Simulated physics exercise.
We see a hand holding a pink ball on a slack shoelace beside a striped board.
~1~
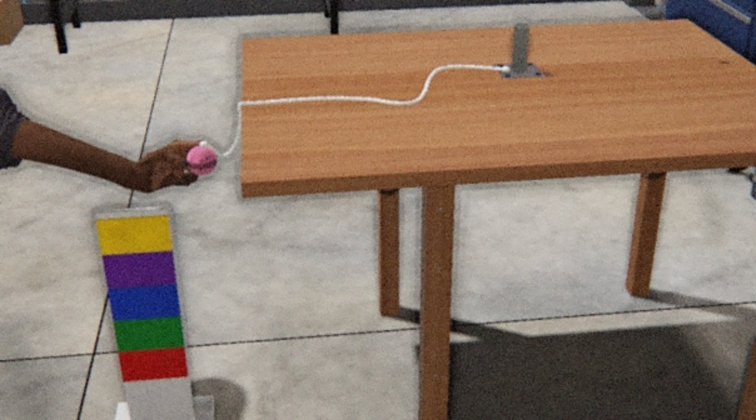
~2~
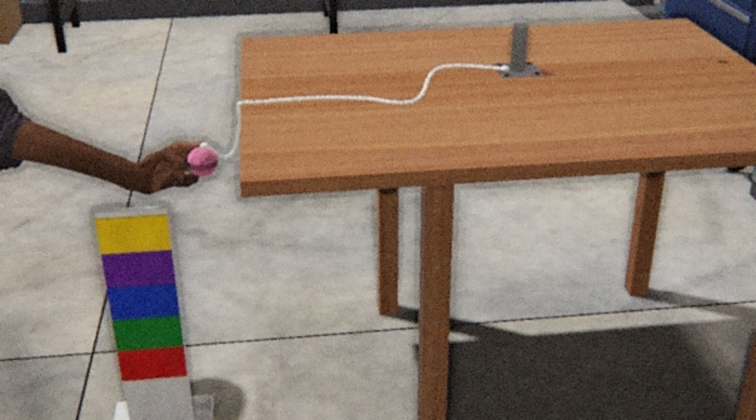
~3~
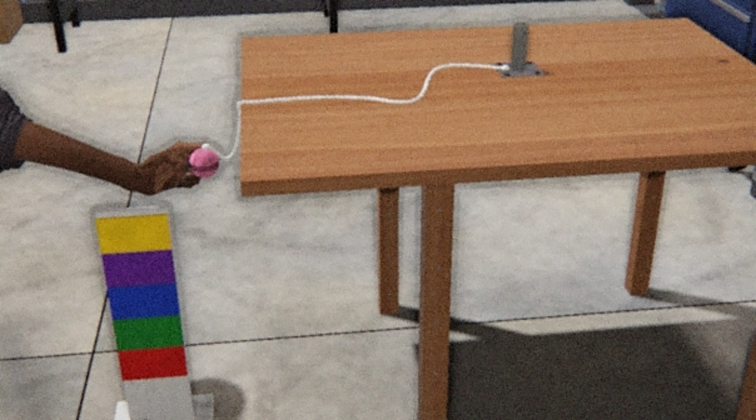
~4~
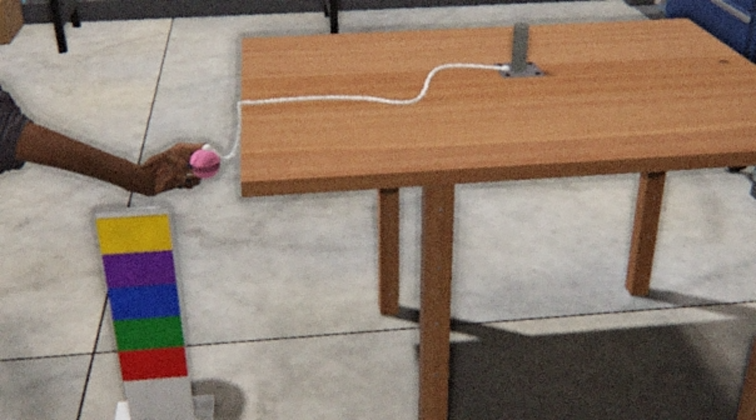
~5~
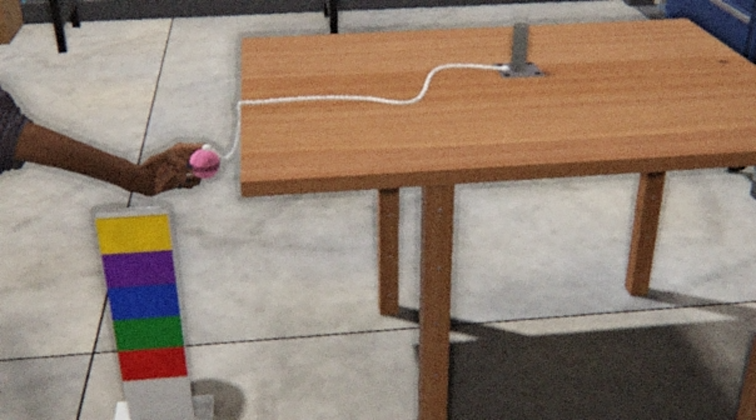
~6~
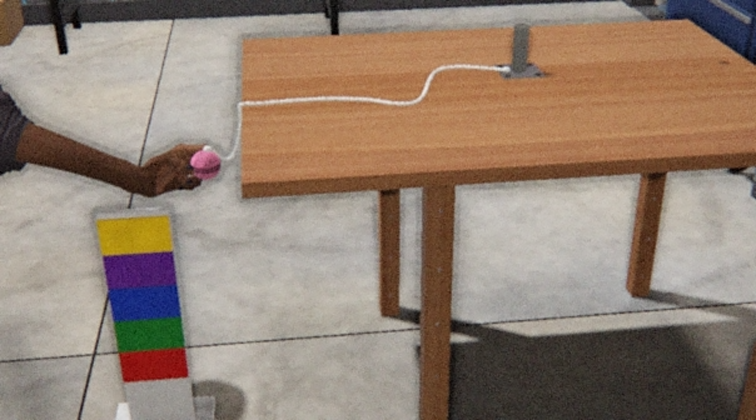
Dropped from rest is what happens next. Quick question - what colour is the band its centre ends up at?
It's the purple band.
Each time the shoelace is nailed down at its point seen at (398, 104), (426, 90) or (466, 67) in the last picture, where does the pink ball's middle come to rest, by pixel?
Respectively (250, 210), (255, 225) and (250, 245).
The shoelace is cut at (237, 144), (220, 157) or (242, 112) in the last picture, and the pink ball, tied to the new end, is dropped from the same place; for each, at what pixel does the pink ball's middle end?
So, going through them: (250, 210) first, (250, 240) next, (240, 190) last.
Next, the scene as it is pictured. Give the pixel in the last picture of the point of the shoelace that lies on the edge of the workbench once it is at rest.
(307, 100).
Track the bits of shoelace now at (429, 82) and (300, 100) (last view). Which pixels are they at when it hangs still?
Near (402, 81) and (242, 109).
Early on, ball near (275, 256); level with purple.
Midway, ball near (238, 242); level with purple.
Finally, ball near (249, 248); level with purple. Its centre hangs level with the purple band.
